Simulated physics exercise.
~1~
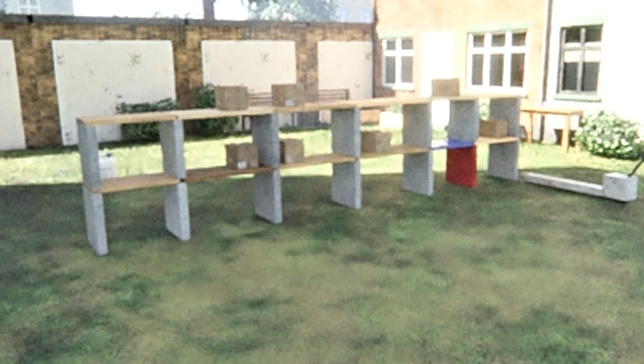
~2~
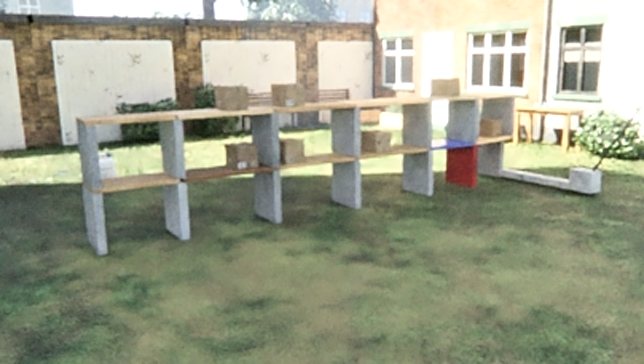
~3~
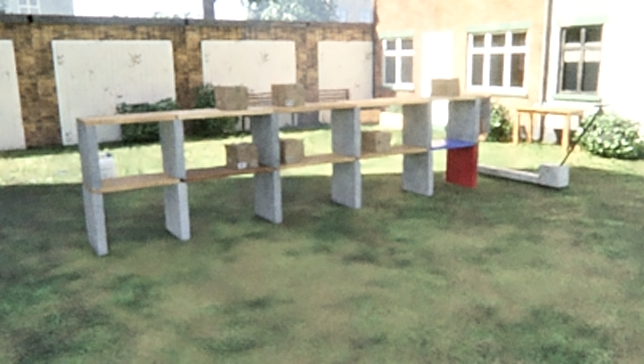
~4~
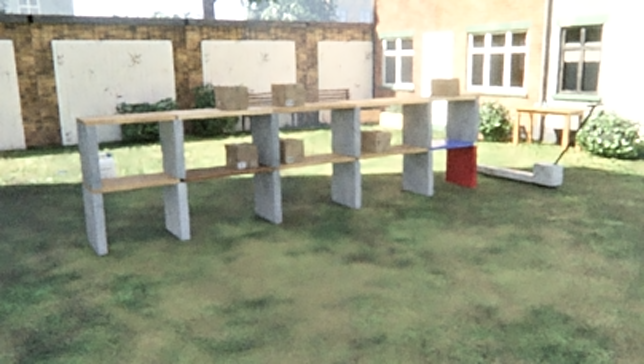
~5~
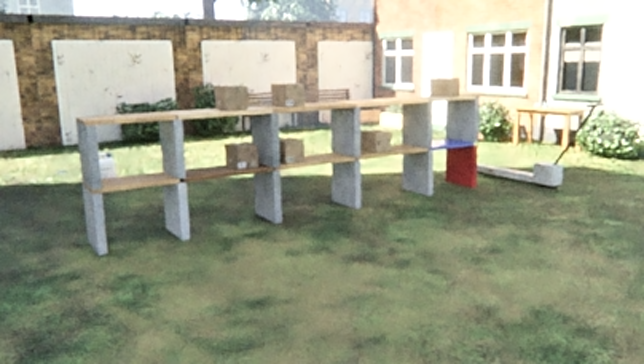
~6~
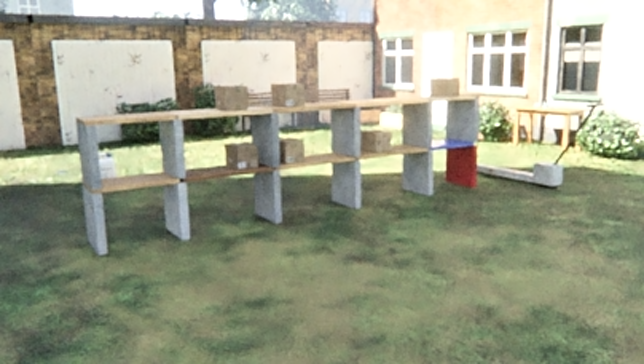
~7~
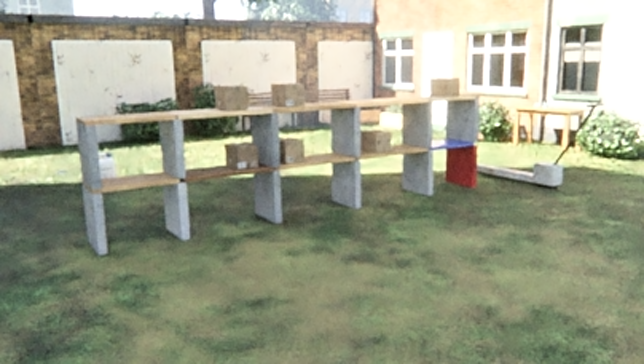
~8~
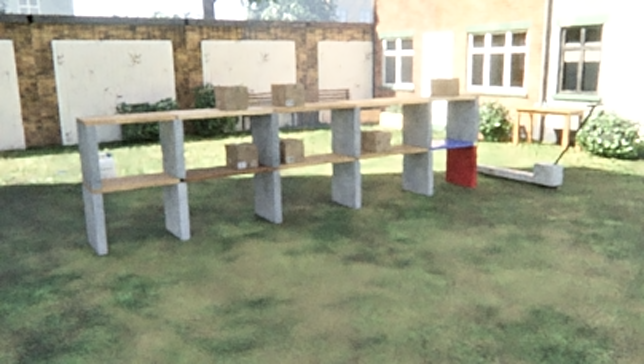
A low, pale floor jack slides left along the grass at the right end of a long two-tier rack, seen from a fixed view across a sunny courtyard lawn. Grey upright blocks carry wooden boards and brown cartons, with a red upright and a blue board near the right end, and a brick wall and a pale building behind. As the jack moves in, the rack's far right end shifts left until it is almost hidden behind the neighbouring uprights. The jack then stops and stays still. The rack remains standing, its red upright and blue board unmoved.
